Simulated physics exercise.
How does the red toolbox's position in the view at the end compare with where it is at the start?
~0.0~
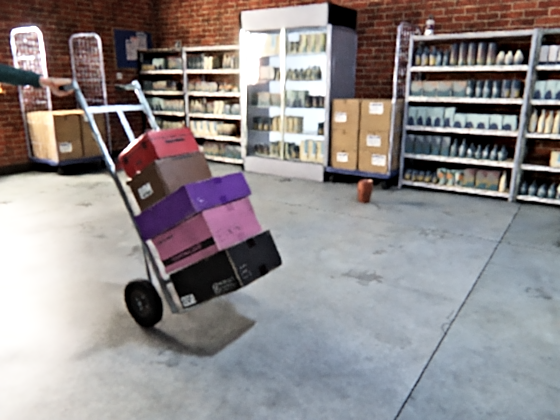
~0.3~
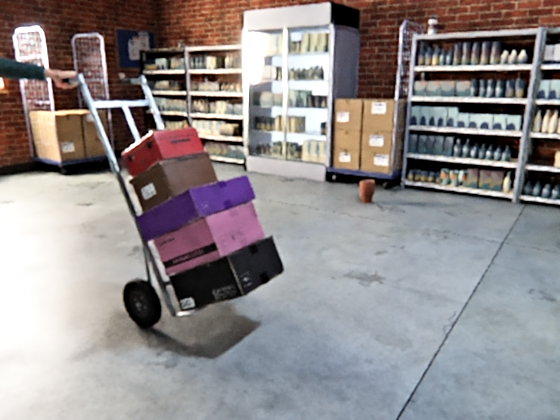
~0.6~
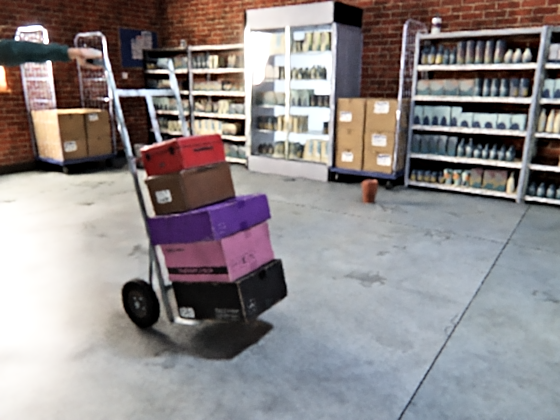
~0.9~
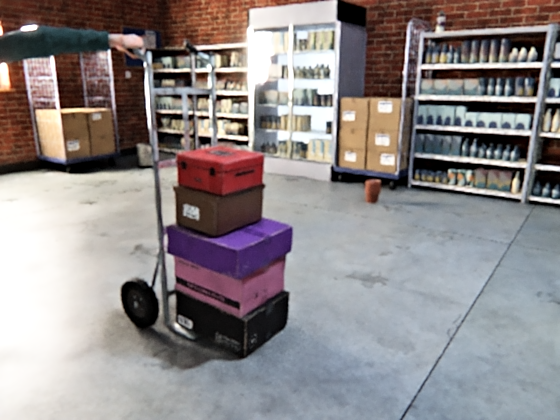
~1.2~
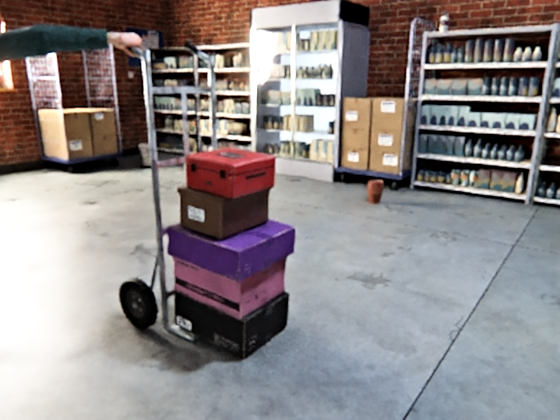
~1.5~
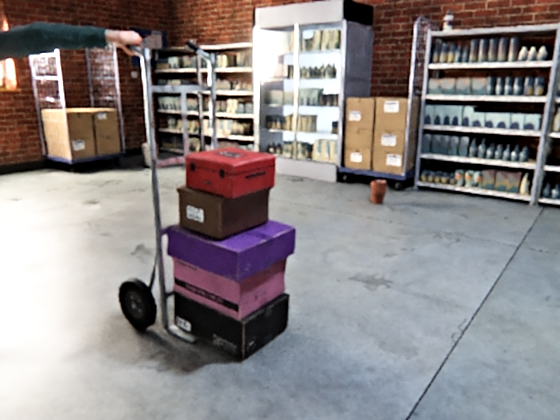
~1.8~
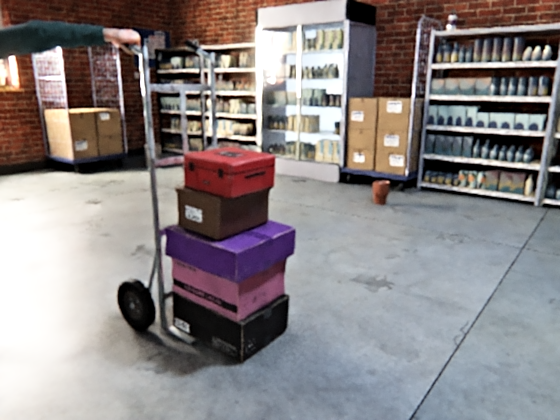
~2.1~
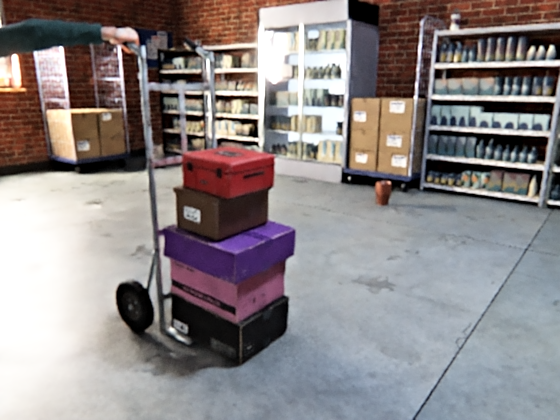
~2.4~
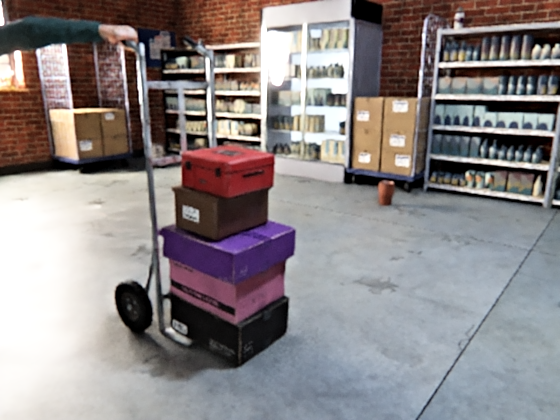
At the end the red toolbox is farther to the right and slightly lower in the view than at the start, still on top of the stack.
